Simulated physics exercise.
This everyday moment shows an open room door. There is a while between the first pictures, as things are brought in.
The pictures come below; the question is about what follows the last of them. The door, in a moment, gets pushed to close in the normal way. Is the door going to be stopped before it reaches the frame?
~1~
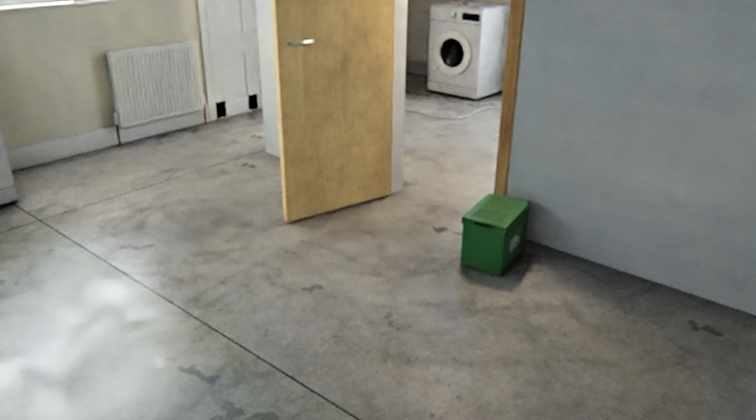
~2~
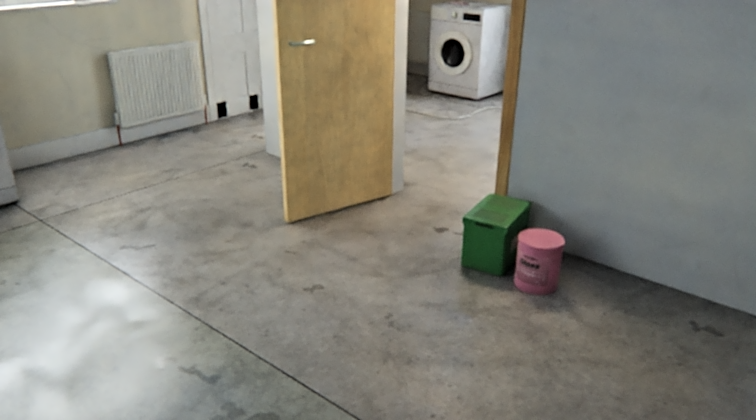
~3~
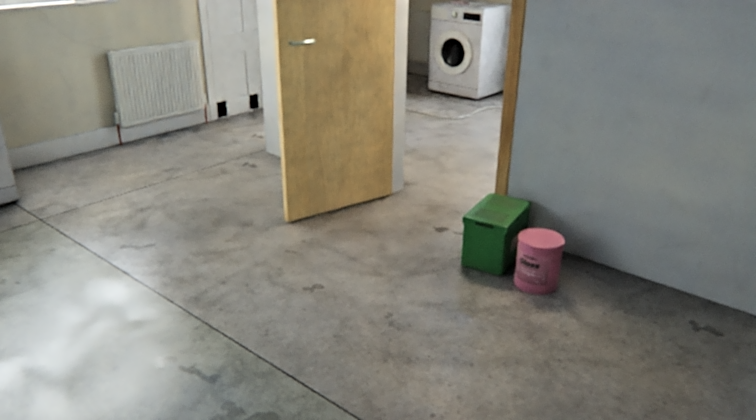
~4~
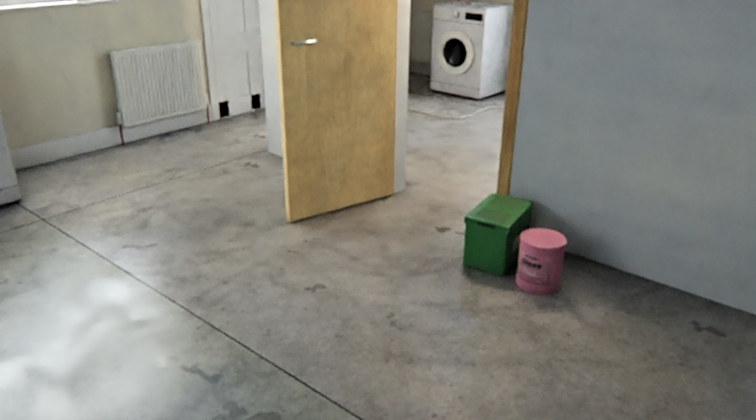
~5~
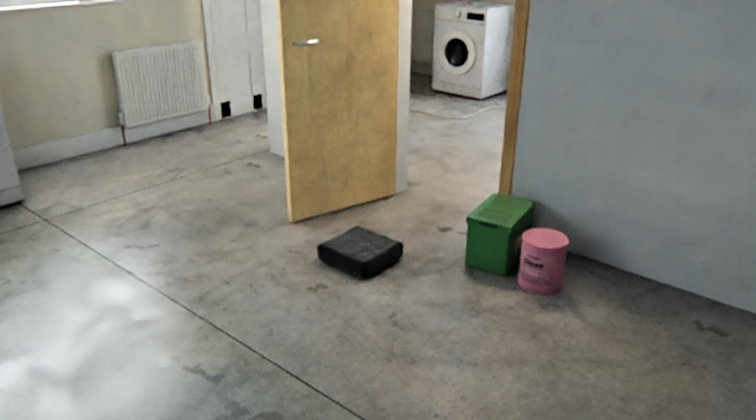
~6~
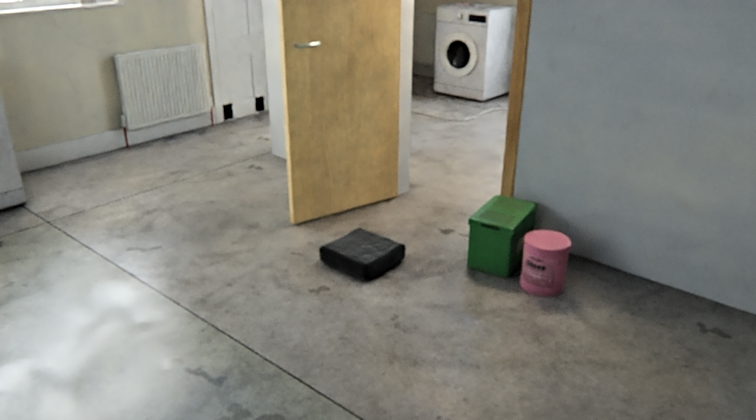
No, it reaches the frame.
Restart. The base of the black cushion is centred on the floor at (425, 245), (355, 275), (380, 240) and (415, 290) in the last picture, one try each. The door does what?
It gets caught first, ends up closed second, gets caught third and ends up closed fourth.
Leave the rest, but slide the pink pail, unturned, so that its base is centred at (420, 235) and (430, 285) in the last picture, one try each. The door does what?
The door is obstructed the first time and meets the jamb the second time.
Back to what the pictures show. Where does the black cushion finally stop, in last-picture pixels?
It winds up at roughly (385, 263).
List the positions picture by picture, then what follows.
Door wide open and still, in the first picture.
Door wide open and still; pink pail (538, 262); green tote (496, 234), in the second picture.
Door wide open and still; pink pail (538, 261); green tote (496, 234), in the third picture.
Door wide open and still; pink pail (540, 261); green tote (498, 234), in the fourth picture.
Door wide open and still; pink pail (542, 261); green tote (499, 234), in the fifth picture.
Door wide open and still; black cushion (363, 253); pink pail (545, 263), in the sixth picture.
Then, 1.00 s past the last view, open by 82°.
Then, 1.50 s past the last view, open by 64°; black cushion displaced a little near (375, 258).
Then, 2.00 s past the last view, open by 46°; black cushion displaced a little near (385, 263).
Then, 2.80 s past the last view, open by 15°; black cushion displaced a little near (385, 263).
Finally, open by 0°; moved from the start, black cushion; the other 2 still in place. Final places as the last picture's camera would see them, black cushion near (385, 263).
